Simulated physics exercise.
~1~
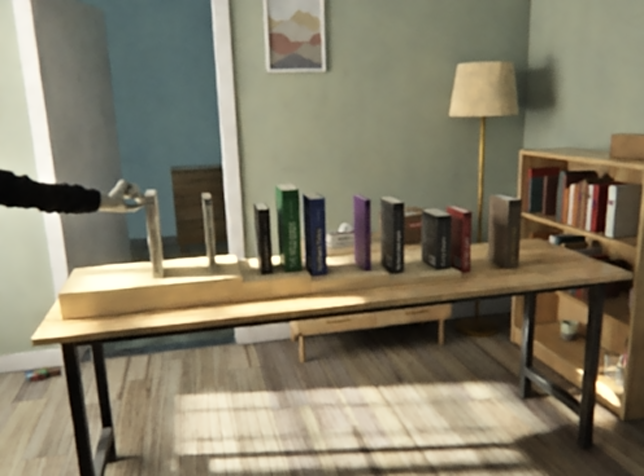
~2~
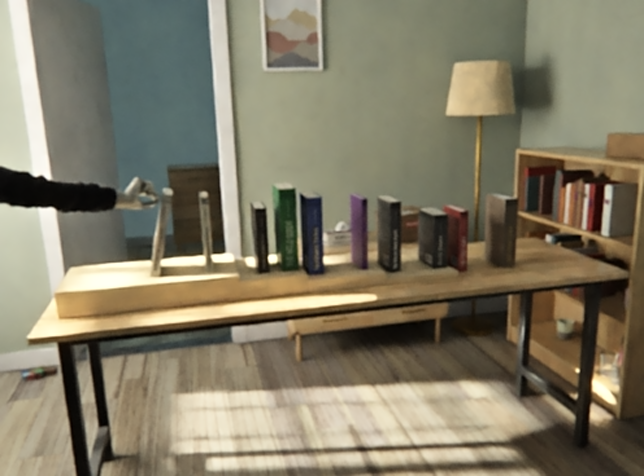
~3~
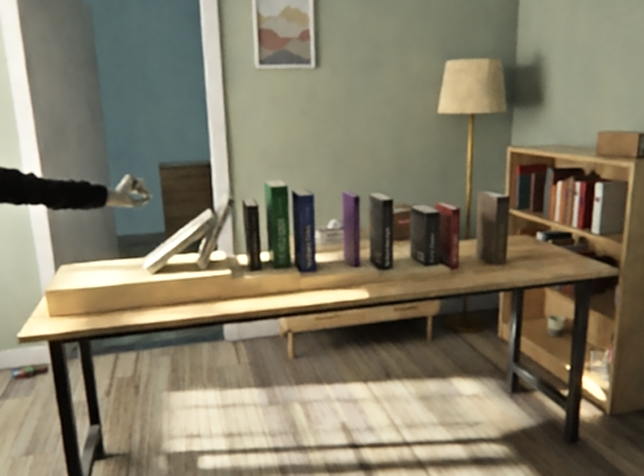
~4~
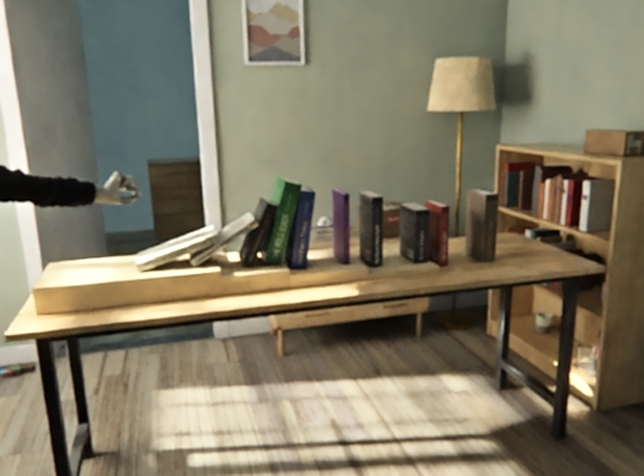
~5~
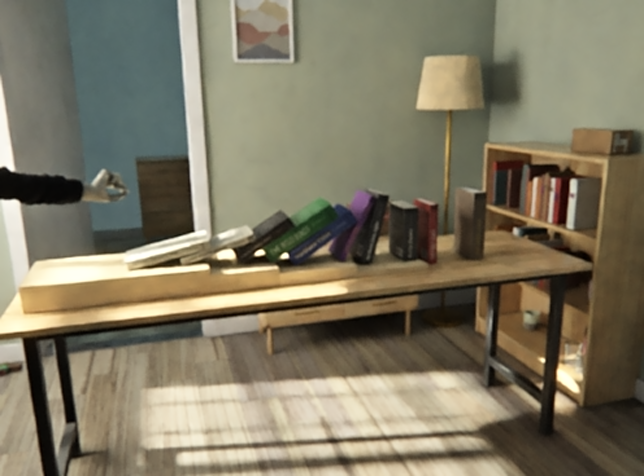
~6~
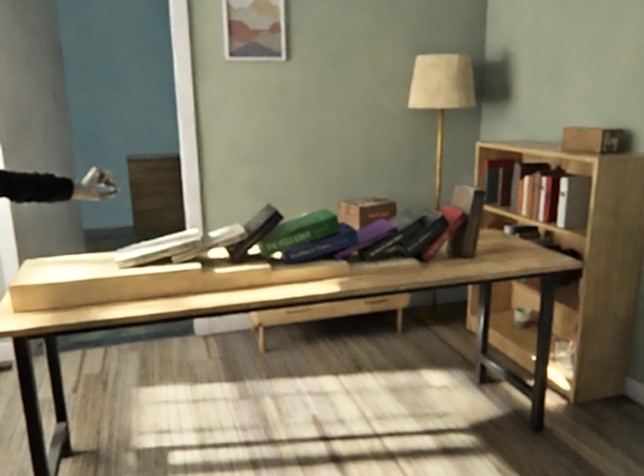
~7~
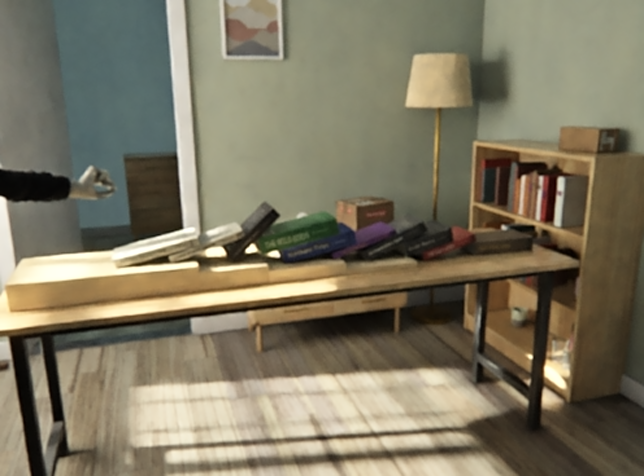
At the start, a row of upright books of varied heights and colours stands along a wooden table, and a dark-sleeved arm reaches in from the left towards the first pale book. The hand tips that book to the right, and it drops against the next pale one, which leans in turn. The hand stays back as the fall passes to the dark, green and blue books. The purple book tilts next, while the red one still stands. Then the red book leans against the last, brownish book. Finally that one topples too, leaving no book standing.
